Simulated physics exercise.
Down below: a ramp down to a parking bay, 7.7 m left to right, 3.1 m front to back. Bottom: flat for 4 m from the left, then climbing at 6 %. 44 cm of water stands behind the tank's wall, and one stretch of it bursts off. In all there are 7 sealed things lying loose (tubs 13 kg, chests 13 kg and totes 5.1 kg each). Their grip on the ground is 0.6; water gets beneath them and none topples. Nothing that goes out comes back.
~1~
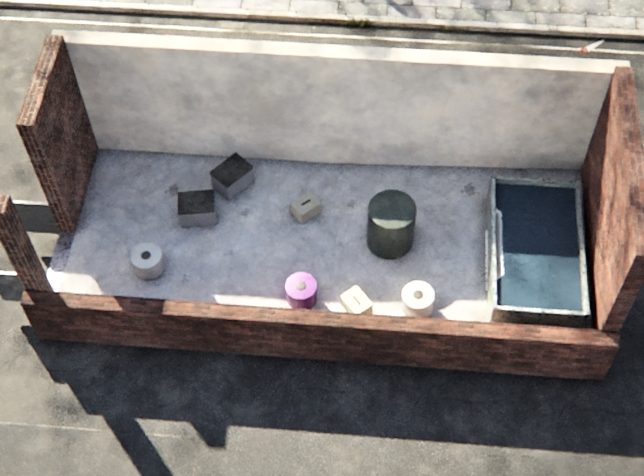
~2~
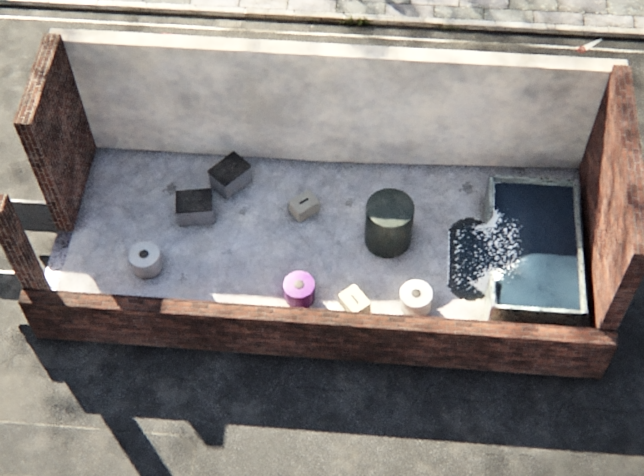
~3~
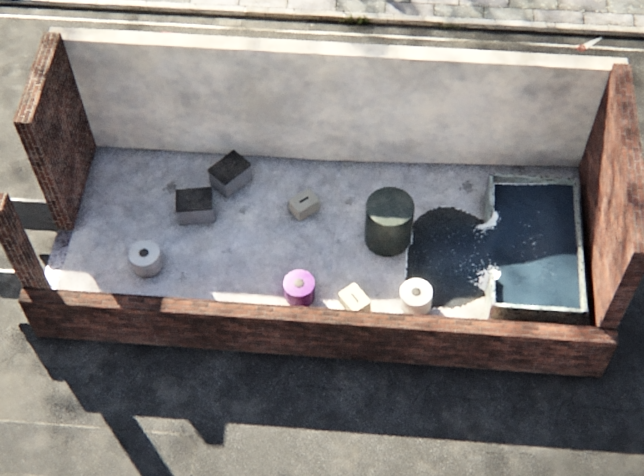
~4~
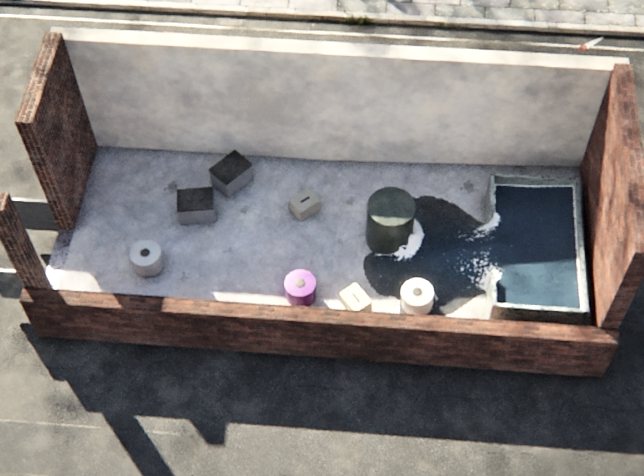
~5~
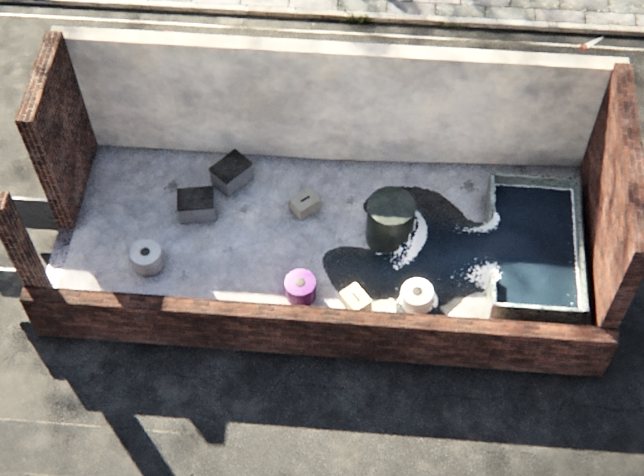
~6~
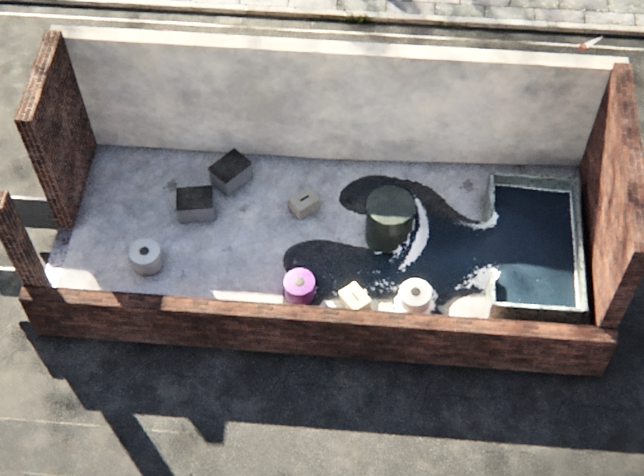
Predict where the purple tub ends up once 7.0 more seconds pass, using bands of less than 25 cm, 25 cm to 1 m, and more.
It is swept well away.
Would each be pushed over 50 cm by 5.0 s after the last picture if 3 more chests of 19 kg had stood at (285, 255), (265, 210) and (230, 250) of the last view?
First does not reach it, second does not reach it, third does not reach it.
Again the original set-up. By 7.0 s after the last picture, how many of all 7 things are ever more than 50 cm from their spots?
5 of them.
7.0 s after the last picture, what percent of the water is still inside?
Somewhere near 76 percent, give or take.
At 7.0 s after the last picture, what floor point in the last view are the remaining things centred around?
I'd put it around (165, 226).
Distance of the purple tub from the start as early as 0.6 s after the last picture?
Shift by then: About 50 cm.
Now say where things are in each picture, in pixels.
In the first picture, the purple tub at (301, 286), on the bottom; water covers 2.5 m2; 0 of 7 have shifted.
In the second picture, the purple tub at (299, 284), on the bottom; water covers 3.2 m2; 0 of 7 have shifted.
In the third picture, the purple tub at (299, 283), on the bottom; water covers 4.2 m2; 0 of 7 have shifted.
In the fourth picture, the purple tub at (300, 283) rests on the ground; water covers 4.9 m2; 0 of 7 have shifted.
In the fifth picture, the purple tub at (300, 282), on the bottom; 5.8 m2 under water; 0 of 7 have shifted.
In the sixth picture, the purple tub at (299, 282) rests on the ground; 6.8 m2 under water; 0 of 7 have shifted.
Then, 0.6 s after the last picture the purple tub is near (268, 292), 0.5 m from its start, aground; 0 of 7 are out; 0 afloat.
Then, 2.6 s after the last picture the purple tub is near (56, 263), 3.6 m from its start, aground; 0 of 7 are out; 1 afloat.
Then, 4.6 s after the last picture the purple tub has gone out; 2 of 7 are out; 3 afloat.
Then, 7.0 s after the last picture the purple tub has gone out; 2 of 7 are out; 3 afloat.
